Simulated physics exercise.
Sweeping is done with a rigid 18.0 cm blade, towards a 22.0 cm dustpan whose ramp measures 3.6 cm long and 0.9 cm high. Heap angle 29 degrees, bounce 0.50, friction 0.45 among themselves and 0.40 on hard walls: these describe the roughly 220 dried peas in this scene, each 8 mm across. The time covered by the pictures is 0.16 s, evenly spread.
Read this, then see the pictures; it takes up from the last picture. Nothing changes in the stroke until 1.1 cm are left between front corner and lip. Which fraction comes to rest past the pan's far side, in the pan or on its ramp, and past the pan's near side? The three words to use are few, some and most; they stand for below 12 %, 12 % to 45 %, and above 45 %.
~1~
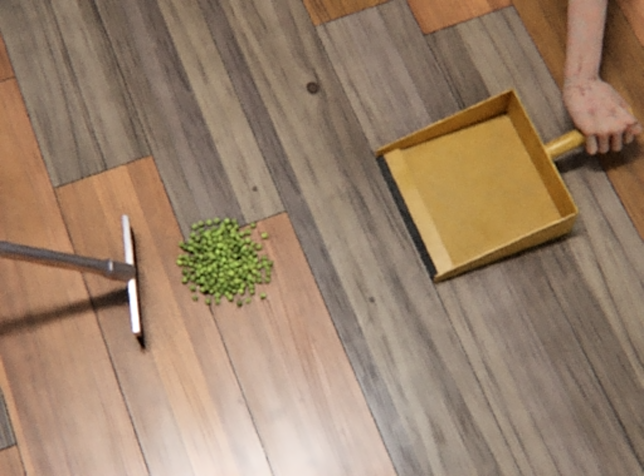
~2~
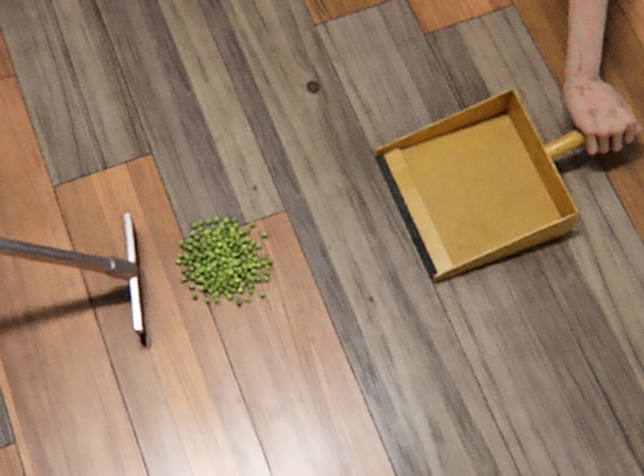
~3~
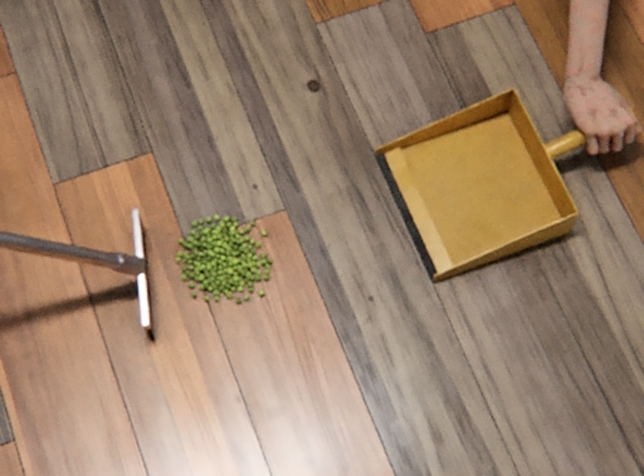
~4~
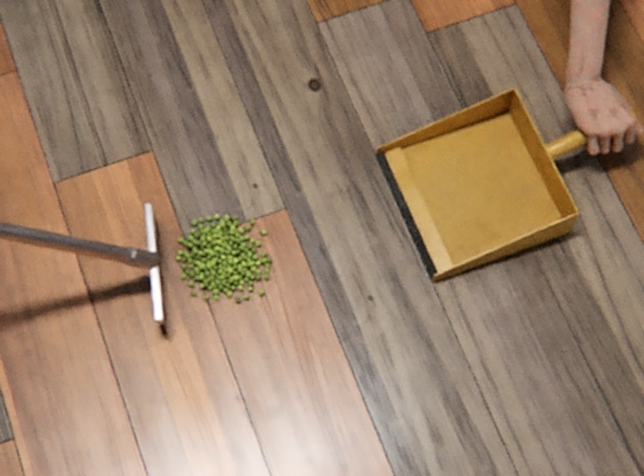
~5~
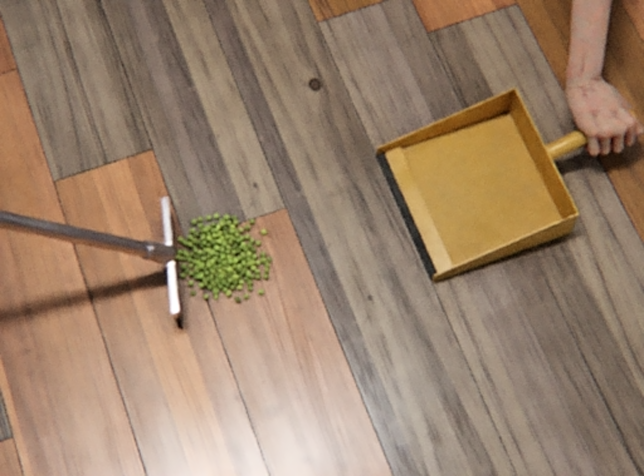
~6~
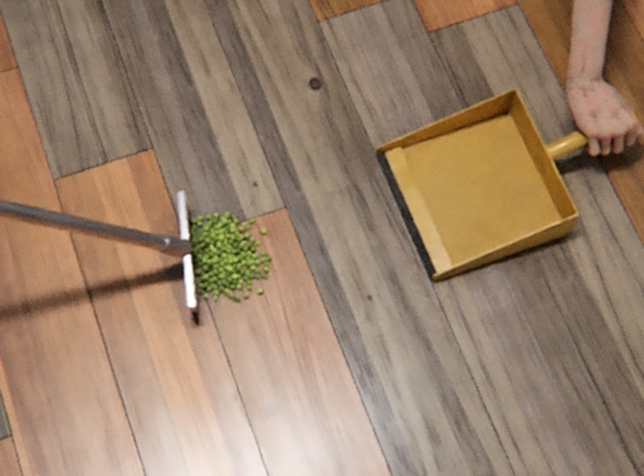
Past the pan's far side: Few, in the pan or on its ramp: Some, past the pan's near side: Some.
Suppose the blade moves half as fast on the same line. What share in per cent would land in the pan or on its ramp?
In that case close to 20 per cent.
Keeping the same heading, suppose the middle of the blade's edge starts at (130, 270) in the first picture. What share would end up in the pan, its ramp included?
I'd estimate about 20 per cent.
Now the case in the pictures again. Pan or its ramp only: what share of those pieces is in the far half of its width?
Something like 70 per cent of the catch.
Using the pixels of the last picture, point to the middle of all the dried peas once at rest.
Estimated resting centre: Around (403, 220).
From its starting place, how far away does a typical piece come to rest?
The figure is about 30 cm.
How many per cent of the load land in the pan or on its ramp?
Something like 30 percent.
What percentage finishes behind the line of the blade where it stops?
Around 15 in a hundred.
Then, 0.19 s after the last picture, middle of the blade 17 cm from the lip; 0 % over the lip, far side 5 %, near side 0 %.
Then, 0.31 s after the last picture, middle of the blade 8 cm from the lip; 0 % over the lip, far side 10 %, near side 5 %.
Then, 0.57 s after the last picture, middle of the blade 3 cm from the lip; 30 % over the lip, far side 10 %, near side 15 %.
In the end, far side 10 %, pan 30 %, near side 15 %, in front of the lip or behind the blade 50 %.
